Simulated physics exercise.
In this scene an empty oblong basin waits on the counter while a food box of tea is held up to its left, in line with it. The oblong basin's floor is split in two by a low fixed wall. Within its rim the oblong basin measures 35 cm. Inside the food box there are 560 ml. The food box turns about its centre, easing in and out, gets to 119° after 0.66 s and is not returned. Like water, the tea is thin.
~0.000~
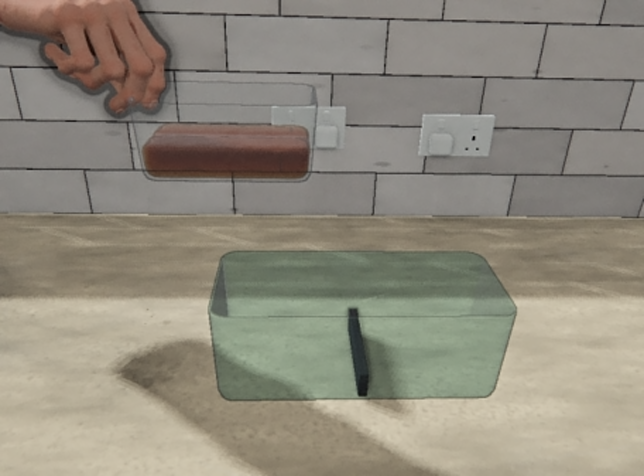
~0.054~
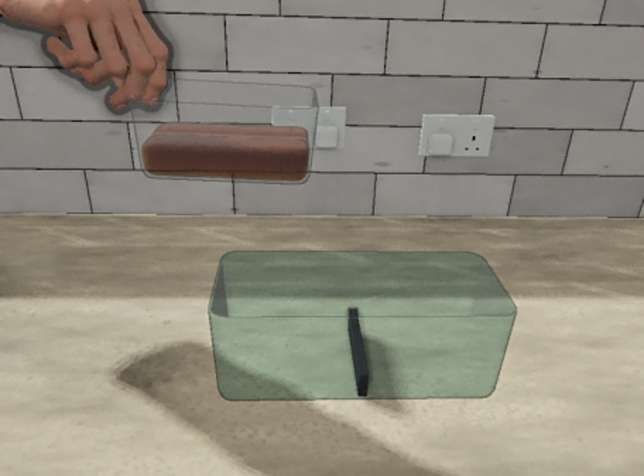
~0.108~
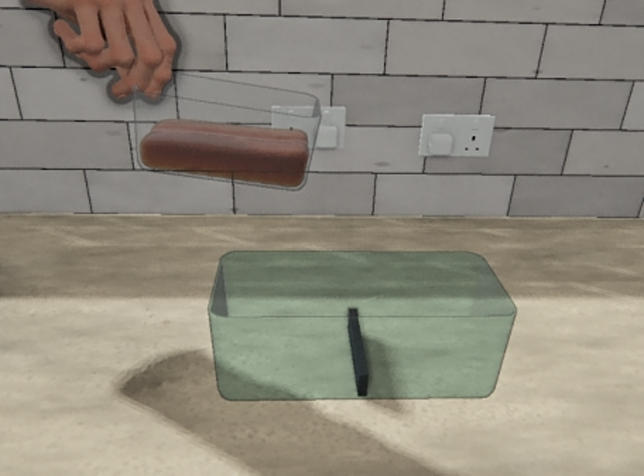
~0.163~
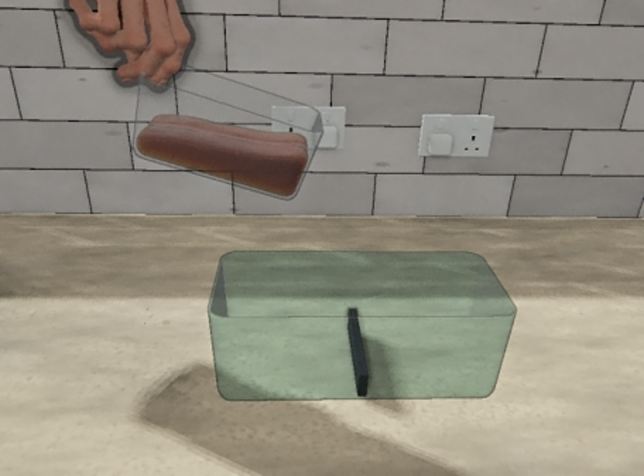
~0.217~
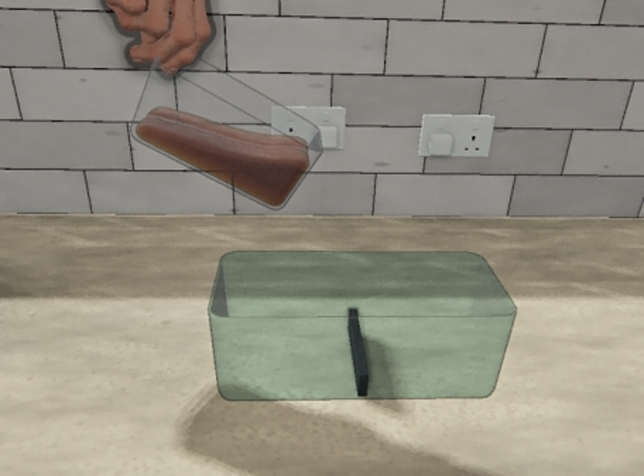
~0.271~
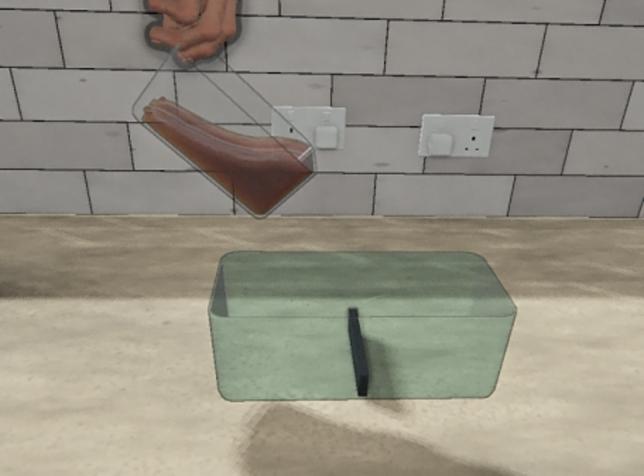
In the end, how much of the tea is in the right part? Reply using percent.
Roughly 20 percent is in the right part.
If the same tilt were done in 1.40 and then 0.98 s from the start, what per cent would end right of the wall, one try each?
I'd expect close to 35 per cent and then close to 30 per cent.
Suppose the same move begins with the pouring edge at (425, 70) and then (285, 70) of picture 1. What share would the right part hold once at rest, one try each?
80 then 15 %.
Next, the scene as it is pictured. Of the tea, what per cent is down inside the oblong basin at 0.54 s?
About 46 per cent.
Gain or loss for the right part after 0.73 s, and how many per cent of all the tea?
It goes higher by about 8 %.
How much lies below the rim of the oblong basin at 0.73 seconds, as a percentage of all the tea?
About 92 per cent.
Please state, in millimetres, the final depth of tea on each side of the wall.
Final reading - left some 18 mm, right some 4 mm.
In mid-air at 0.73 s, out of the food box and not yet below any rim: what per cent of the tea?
Roughly 7 %.
By 0.54 s the tilt is 109° and 7 per cent is still to pour, 41 is left of the wall and 4 right of it.
By 0.73 s the tilt is 119° and 0 per cent is still to pour, 81 is left of the wall and 12 right of it.
By 0.94 s the tilt is 119° and 0 per cent is still to pour, 75 is left of the wall and 19 right of it.
By 1.16 s the tilt is 119° and 0 per cent is still to pour, 75 is left of the wall and 20 right of it.
At rest 75 per cent lies left of the wall, 20 right of it and 5 outside.
